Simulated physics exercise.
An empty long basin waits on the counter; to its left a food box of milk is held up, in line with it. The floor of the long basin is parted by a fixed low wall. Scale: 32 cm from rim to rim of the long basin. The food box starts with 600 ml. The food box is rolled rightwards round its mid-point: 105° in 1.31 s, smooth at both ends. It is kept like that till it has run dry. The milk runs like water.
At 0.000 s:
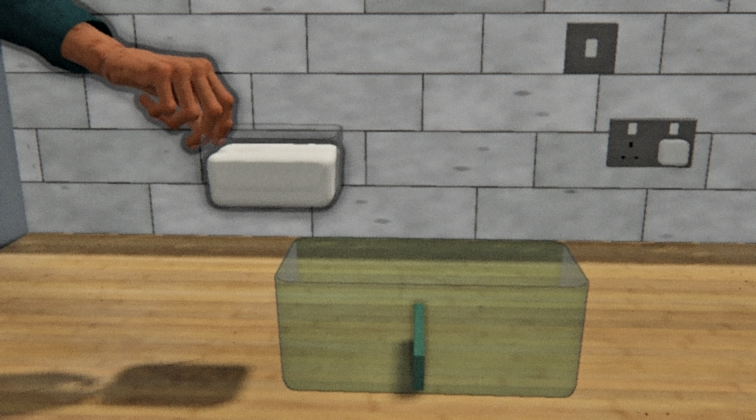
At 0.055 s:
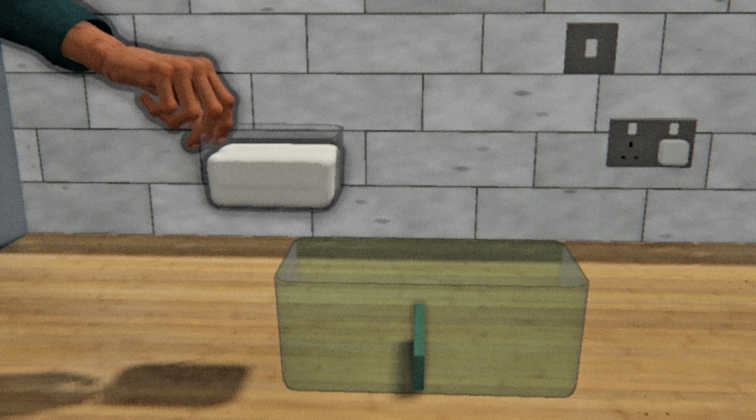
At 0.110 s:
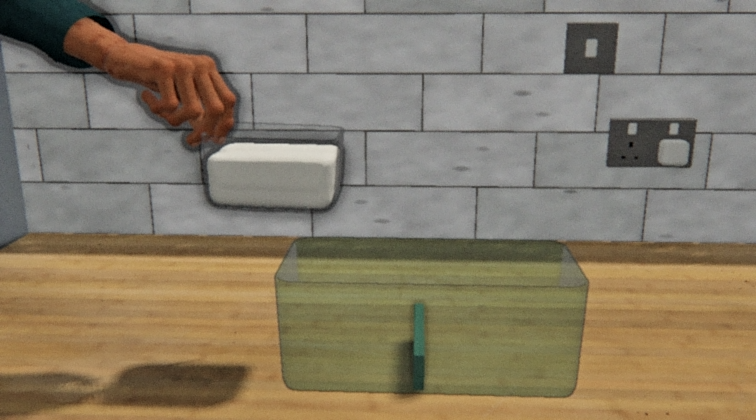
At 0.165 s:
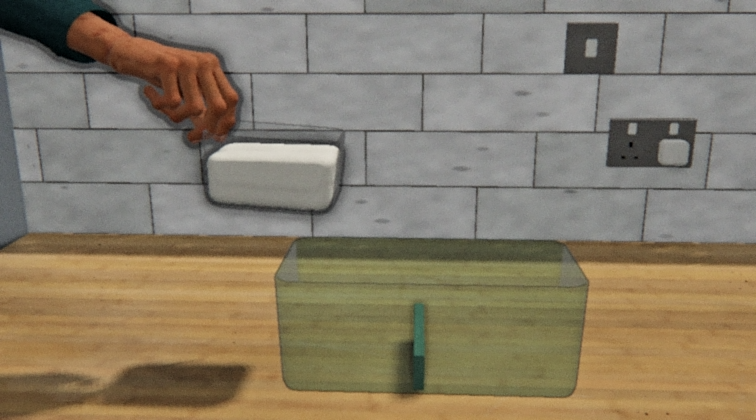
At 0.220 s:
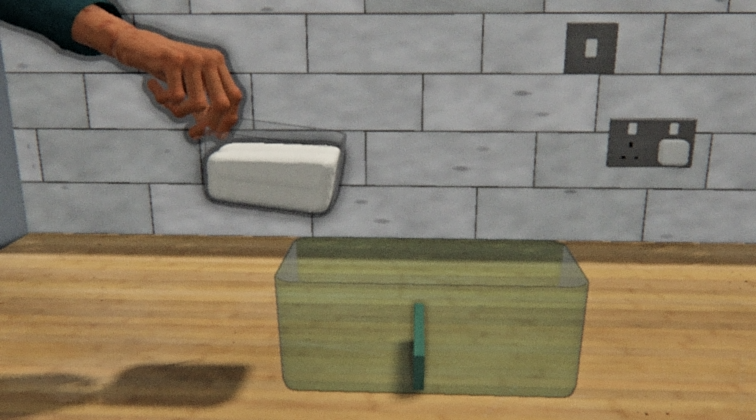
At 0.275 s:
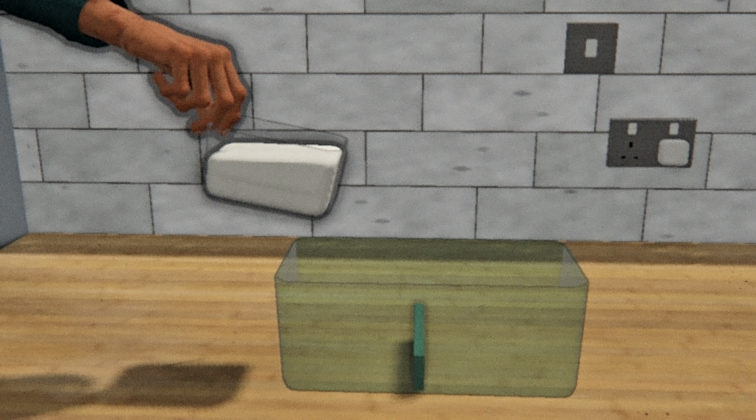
We see a hand above a clear box of white milk, held up to the left of an empty, green-tinted long basin on a wooden counter. The box stays level at first, then tilts slightly rightwards as the hand shifts a little.
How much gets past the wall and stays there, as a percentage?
Roughly 14 per cent is past the wall.
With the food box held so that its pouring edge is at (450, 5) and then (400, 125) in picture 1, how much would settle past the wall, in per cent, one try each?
In turn about 95 and 80 per cent.
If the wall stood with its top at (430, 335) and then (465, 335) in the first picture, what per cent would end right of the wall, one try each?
In turn about 5 and 5 per cent.
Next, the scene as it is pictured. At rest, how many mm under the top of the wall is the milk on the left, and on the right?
Some 16 mm on the left and 38 mm on the right.
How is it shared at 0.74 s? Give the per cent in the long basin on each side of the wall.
Near 14 on the left, 0 on the right.
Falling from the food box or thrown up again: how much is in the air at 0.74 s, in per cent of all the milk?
Near 26 in a hundred.
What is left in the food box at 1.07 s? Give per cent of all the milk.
Some 12 per cent.
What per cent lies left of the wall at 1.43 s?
Near 86 in a hundred.
By 0.74 s the tilt is 63° and 59 per cent is still to pour, 15 is left of the wall and 0 right of it.
By 1.07 s the tilt is 97° and 12 per cent is still to pour, 70 is left of the wall and 13 right of it.
By 1.43 s the tilt is 105° and 0 per cent is still to pour, 85 is left of the wall and 14 right of it.
By 1.81 s the tilt is 105° and 0 per cent is still to pour, 86 is left of the wall and 14 right of it.
At rest 86 per cent lies left of the wall, 14 right of it and 0 outside.
